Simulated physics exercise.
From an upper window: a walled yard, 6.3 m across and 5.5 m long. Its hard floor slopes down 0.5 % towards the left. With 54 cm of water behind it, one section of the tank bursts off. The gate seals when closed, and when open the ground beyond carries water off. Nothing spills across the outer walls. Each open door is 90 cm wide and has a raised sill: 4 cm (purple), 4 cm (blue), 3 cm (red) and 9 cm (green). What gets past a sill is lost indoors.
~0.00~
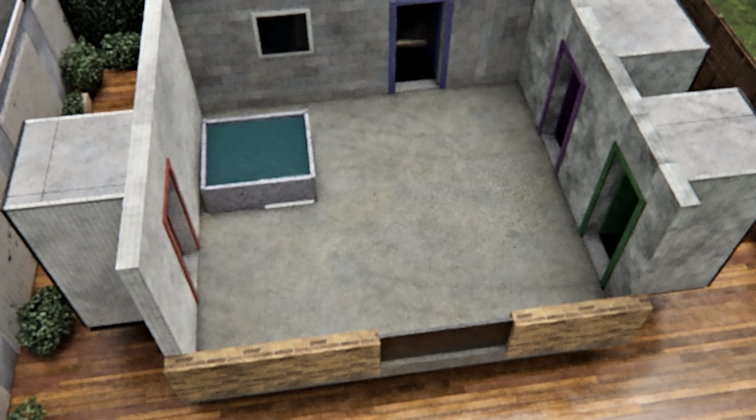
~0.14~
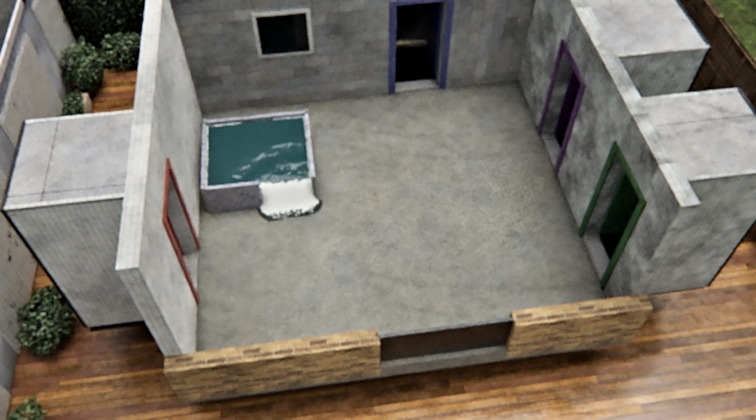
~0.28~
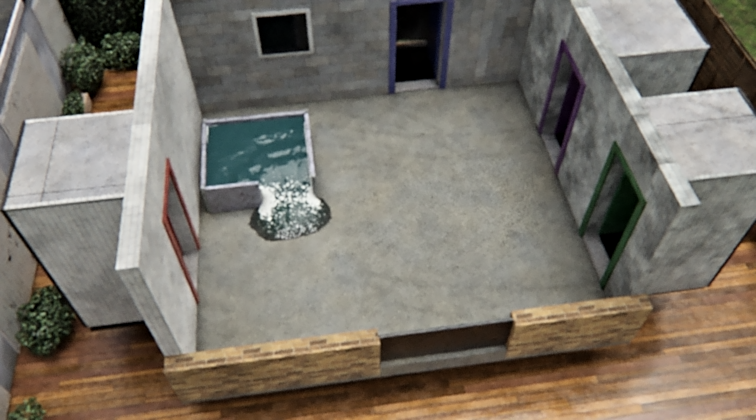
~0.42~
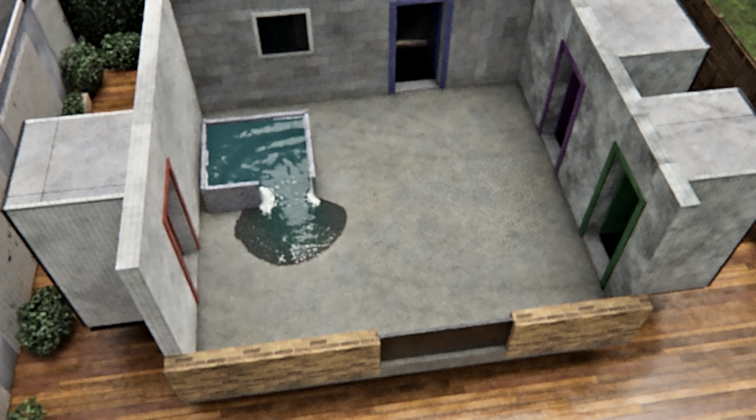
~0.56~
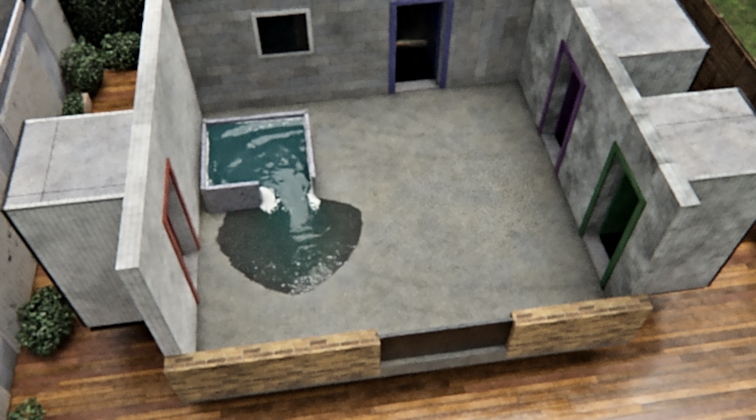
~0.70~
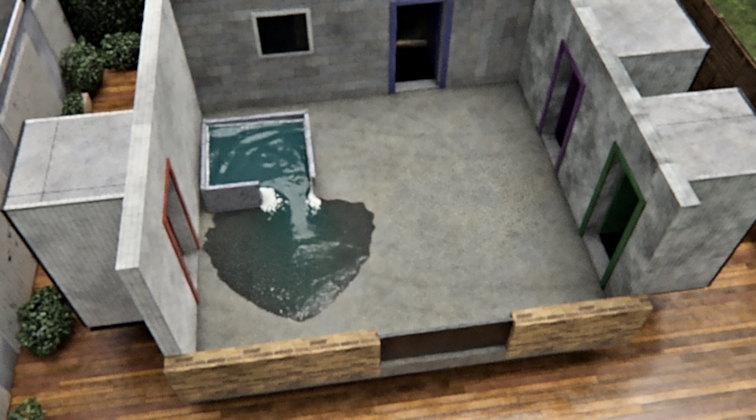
Water bursting through the front of a raised tank and spreading in a dark, widening pool across a walled grey yard.
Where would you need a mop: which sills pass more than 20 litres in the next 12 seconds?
Door by door: At the purple door it does not reach the limit; at the blue door it keeps below the limit; at the red door it exceeds the limit; at the green door it stays under the limit.
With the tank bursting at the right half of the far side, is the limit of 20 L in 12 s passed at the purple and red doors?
Against that limit: Purple past it, red below.
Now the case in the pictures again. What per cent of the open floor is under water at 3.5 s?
Some 40 per cent of it.
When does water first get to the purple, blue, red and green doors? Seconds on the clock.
Arrival: Purple 5.0 s, blue 8.5 s, red 0.9 s, green 3.4 s.
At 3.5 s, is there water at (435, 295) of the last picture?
It is under water.
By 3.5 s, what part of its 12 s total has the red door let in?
Some 5 per cent by then.
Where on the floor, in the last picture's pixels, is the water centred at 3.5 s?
Near (310, 251).
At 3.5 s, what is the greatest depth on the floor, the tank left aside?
Roughly 16 cm.
After 1.4 s water covers 25 % of the floor and is deepest (28 cm) near (295, 208); purple door not reached, blue door not reached, red door 4 cm at the sill, 0 L in, green door not reached.
After 2.2 s water covers 35 % of the floor and is deepest (26 cm) near (221, 373); purple door not reached, blue door not reached, red door 3 cm at the sill, 1 L in, green door not reached.
After 3.5 s water covers 40 % of the floor and is deepest (16 cm) near (320, 349); purple door not reached, blue door not reached, red door 7 cm at the sill, 3 L in, green door 4 cm at the sill, 0 L in.
After 7.0 s water covers 70 % of the floor and is deepest (10 cm) near (606, 321); purple door 3 cm at the sill, 0 L in, blue door not reached, red door 6 cm at the sill, 43 L in, green door 9 cm at the sill, 3 L in.
After 12.0 s water covers 95 % of the floor and is deepest (6 cm) near (196, 377); purple door 3 cm at the sill, 0 L in, blue door 5 cm at the sill, 2 L in, red door 5 cm at the sill, 59 L in, green door 4 cm at the sill, 4 L in.
